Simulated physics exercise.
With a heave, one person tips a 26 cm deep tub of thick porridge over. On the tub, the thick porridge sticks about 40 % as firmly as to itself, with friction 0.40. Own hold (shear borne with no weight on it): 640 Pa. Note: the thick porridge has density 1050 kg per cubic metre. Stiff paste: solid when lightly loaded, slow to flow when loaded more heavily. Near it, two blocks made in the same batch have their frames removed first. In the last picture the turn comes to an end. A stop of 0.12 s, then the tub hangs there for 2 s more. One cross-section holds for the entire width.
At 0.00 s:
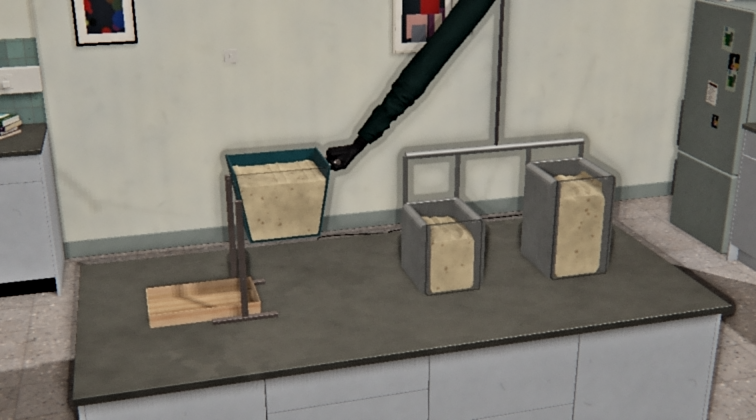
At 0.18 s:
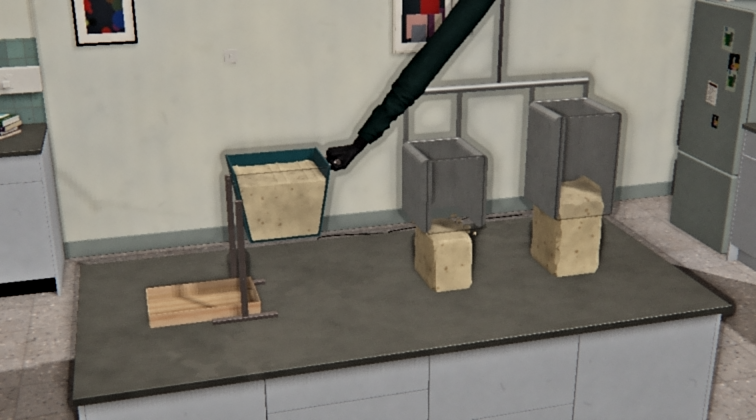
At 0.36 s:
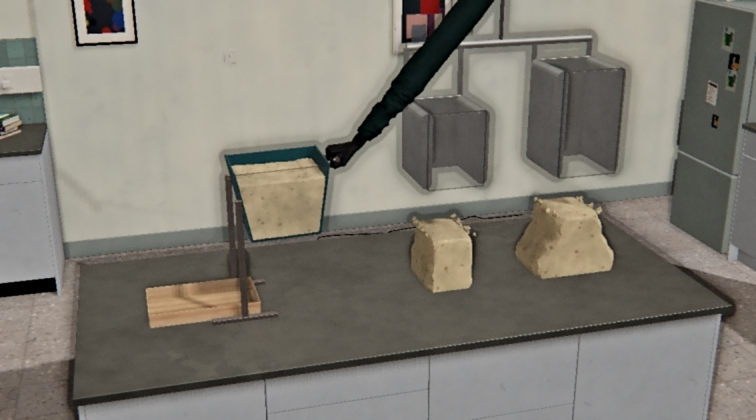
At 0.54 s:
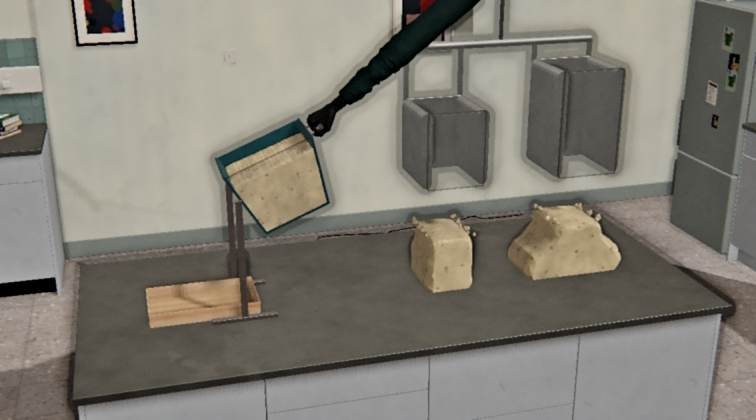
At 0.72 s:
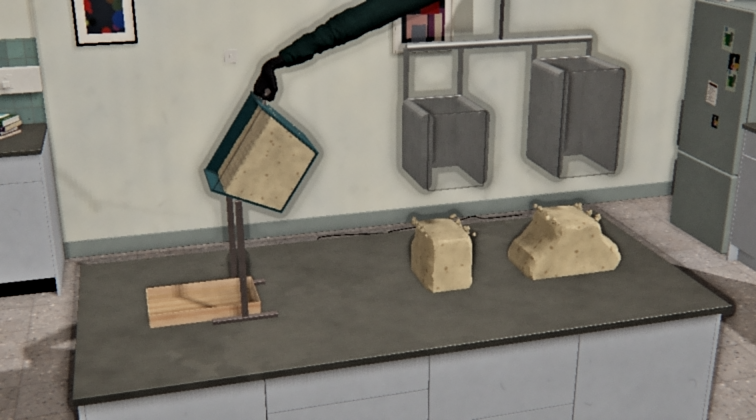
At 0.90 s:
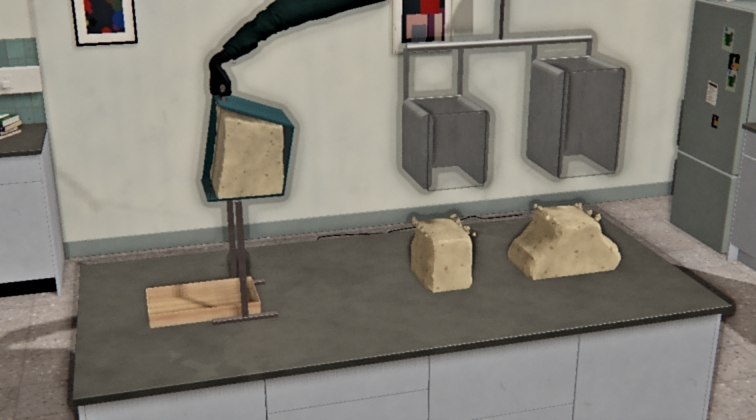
A dark green mechanical arm grips a teal tub of thick, pale porridge above the left side of a grey-topped kitchen island, seen from slightly above by a still camera. A wooden board lies below the tub, and two grey moulds surround pale blocks at right. The moulds rise, the taller block slumps and spreads while the smaller keeps its shape, then the arm tilts the tub steeply leftward.
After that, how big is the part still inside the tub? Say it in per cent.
I would say roughly 59 per cent is still inside.
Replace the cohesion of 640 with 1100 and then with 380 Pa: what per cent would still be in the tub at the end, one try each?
Going in order, it's 100 % and then 45 %.
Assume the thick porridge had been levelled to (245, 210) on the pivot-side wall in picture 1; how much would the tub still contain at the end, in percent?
It would come to roughly 100 percent.
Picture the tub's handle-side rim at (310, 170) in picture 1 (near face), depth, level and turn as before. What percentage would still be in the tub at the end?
Then near 100 % stays in the tub.
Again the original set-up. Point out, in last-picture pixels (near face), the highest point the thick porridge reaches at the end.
Roughly at pixel (259, 158).
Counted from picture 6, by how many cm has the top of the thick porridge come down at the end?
15 cm or so.
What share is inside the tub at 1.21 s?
About 75 %.
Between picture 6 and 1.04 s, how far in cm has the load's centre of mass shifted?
It has moved around 4 centimetres.
By 1.04 s, the tub is at 80 degrees and holds 96 %.
By 1.21 s, the tub is at 80 degrees and holds 77 %.
By 1.38 s, the tub is at 80 degrees and holds 65 %.
By 1.55 s, the tub is at 80 degrees and holds 59 %.
By 2.90 s, at the end, the tub is at 80 degrees and holds 59 %.
